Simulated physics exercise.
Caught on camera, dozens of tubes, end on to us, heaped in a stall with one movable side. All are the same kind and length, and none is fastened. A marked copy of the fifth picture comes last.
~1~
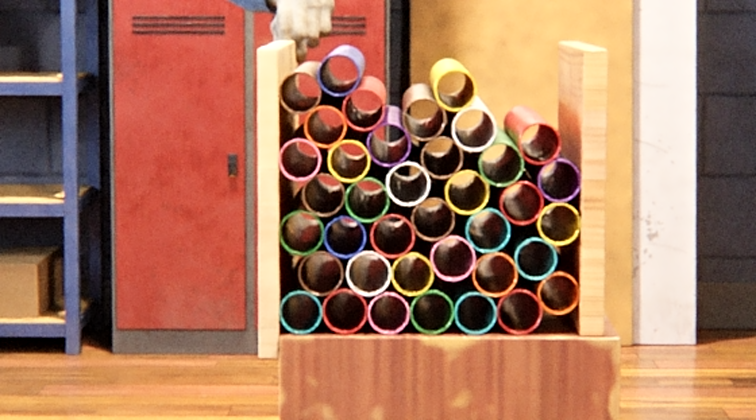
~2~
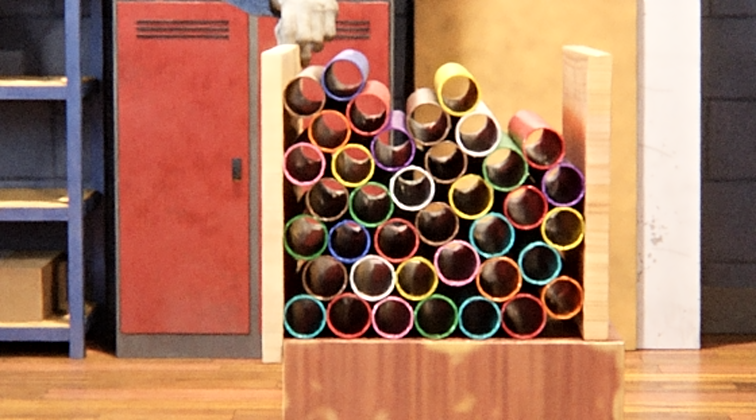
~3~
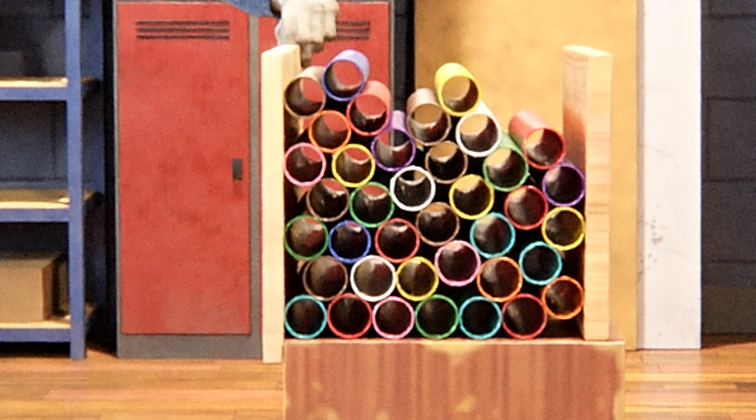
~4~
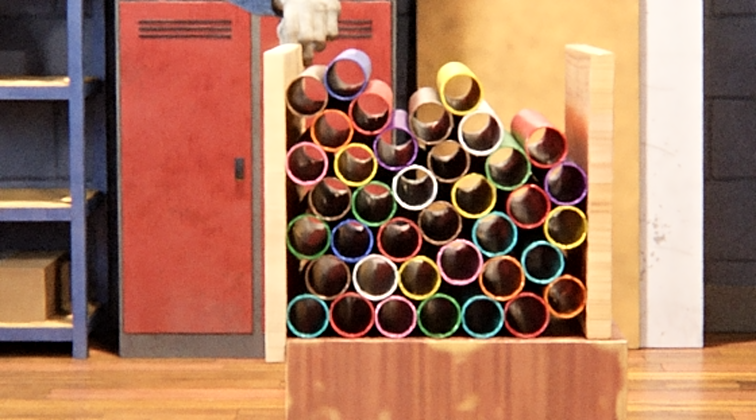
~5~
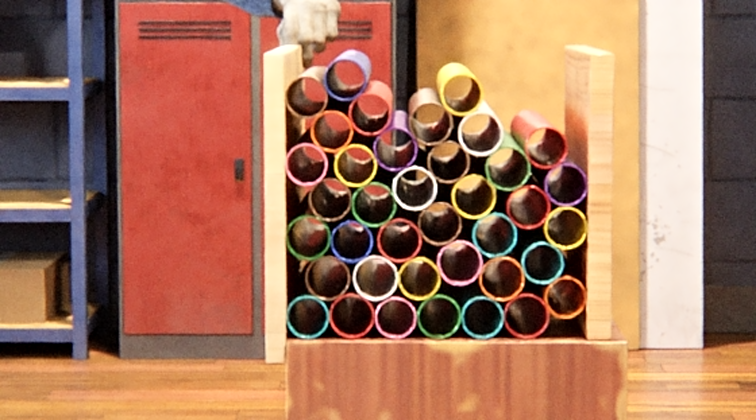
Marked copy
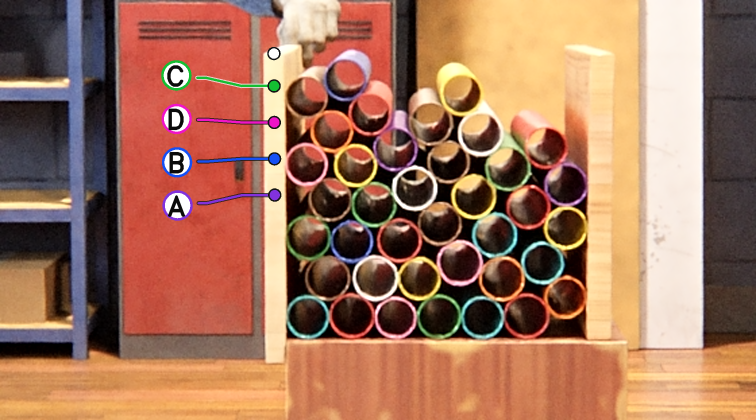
Colourful stacked tubes stay practically still between two upright boards, a pale hand at upper left.
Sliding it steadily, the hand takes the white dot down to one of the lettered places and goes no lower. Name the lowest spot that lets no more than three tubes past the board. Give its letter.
The last mark within the limit is A.
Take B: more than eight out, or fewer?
It loses fewer than eight.
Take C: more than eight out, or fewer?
Fewer than eight.
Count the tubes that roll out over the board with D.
With D, none.
On the marked copy, A at (275, 195); B at (275, 158); C at (274, 86); D at (274, 122); the white dot at (274, 53).
Taking A. A third of the way, top of the board (285, 119).
Two thirds of the way, top of the board (285, 192).
When it is over, top of the board (285, 195), one out over the board.
As for the rest, B one out over the board; C none out over the board; D none out over the board.
